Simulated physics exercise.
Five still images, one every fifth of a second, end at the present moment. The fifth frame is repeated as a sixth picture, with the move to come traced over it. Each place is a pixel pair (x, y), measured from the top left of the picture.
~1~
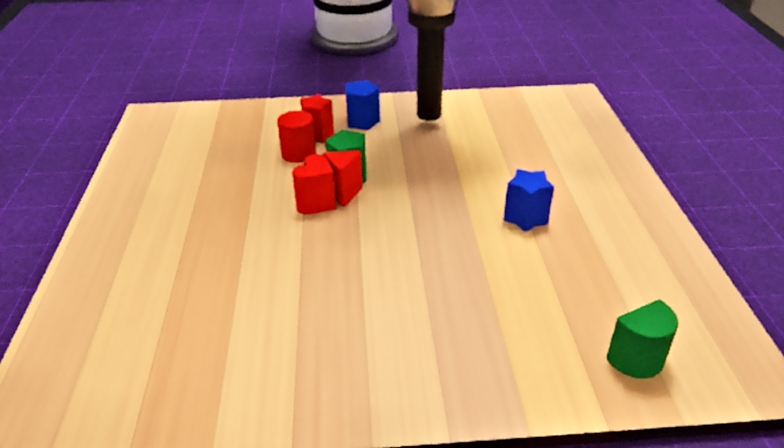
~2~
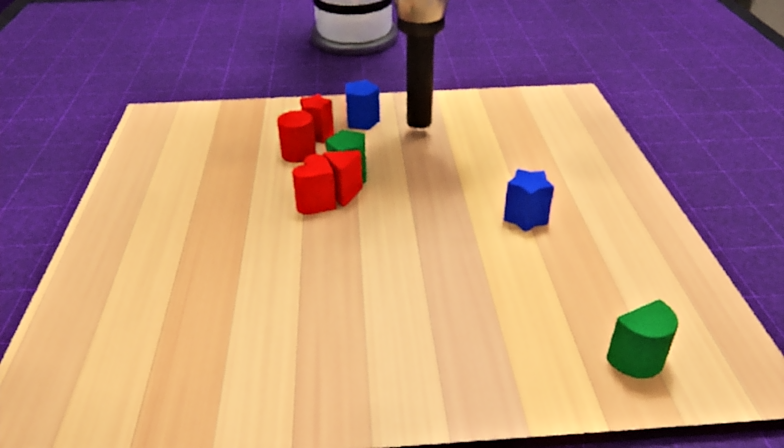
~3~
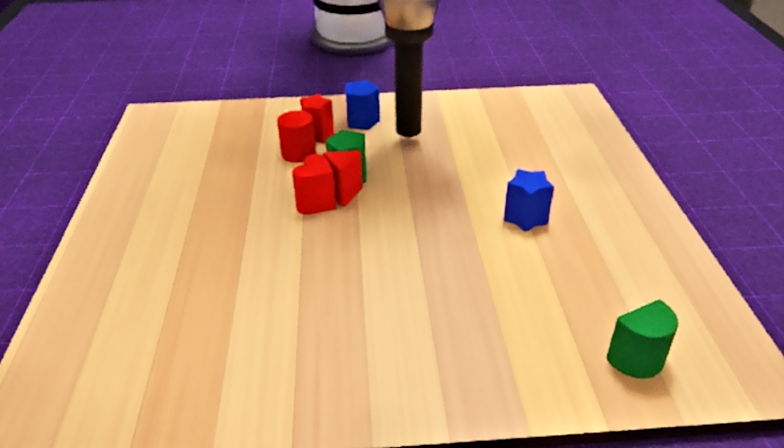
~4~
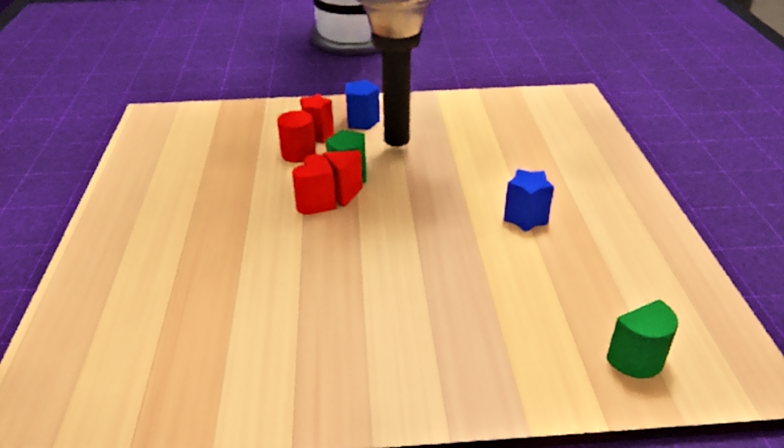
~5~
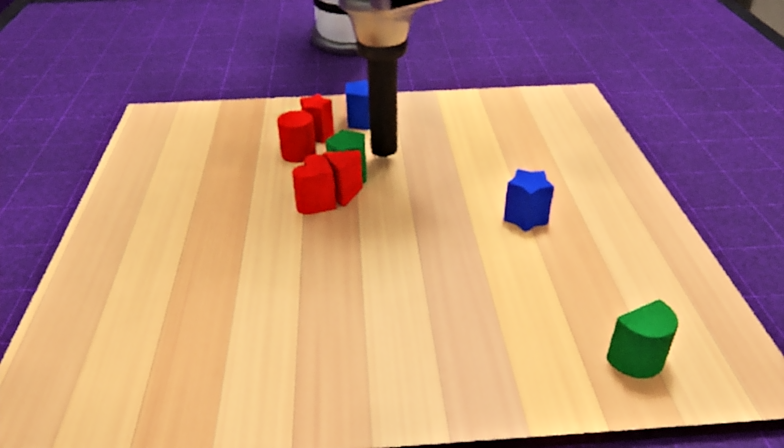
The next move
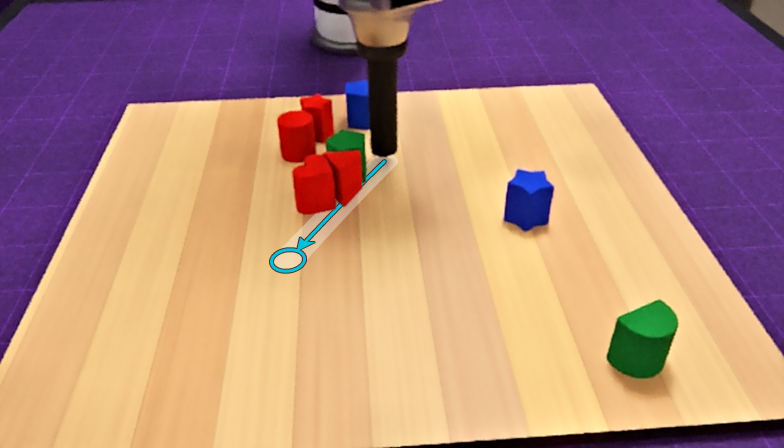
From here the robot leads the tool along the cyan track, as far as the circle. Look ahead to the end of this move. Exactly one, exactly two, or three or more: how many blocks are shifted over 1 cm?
The answer is three or more blocks.
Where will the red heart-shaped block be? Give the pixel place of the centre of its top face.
I expect it at (290, 173).
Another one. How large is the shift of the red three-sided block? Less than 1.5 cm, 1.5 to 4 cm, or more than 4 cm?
It is going to finish beyond 4 cm from where it is now.
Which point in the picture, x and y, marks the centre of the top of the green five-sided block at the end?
At pixel (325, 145).
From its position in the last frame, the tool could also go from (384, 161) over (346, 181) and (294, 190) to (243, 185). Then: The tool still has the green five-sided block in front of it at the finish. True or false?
This is true.
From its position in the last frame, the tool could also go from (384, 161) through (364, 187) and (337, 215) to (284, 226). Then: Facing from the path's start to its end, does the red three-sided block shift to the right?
My answer is yes.
The line goes from (384, 161) directly to (288, 260).
On the path given first. One third of the way, tool (355, 178); red heart-shaped block (308, 168), turned 15° clockwise; red three-sided block (337, 166), turned 25° clockwise; green five-sided block (327, 143), turned 25° clockwise.
Two thirds of the way, tool (322, 211); red heart-shaped block (290, 173), turned 45° clockwise; red three-sided block (296, 198), turned 60° clockwise; green five-sided block (327, 143), turned 25° clockwise.
At the end, tool (286, 248); red heart-shaped block (290, 173), turned 45° clockwise; red three-sided block (252, 229), turned 80° clockwise; green five-sided block (327, 143), turned 25° clockwise; blue five-sided block unmoved.
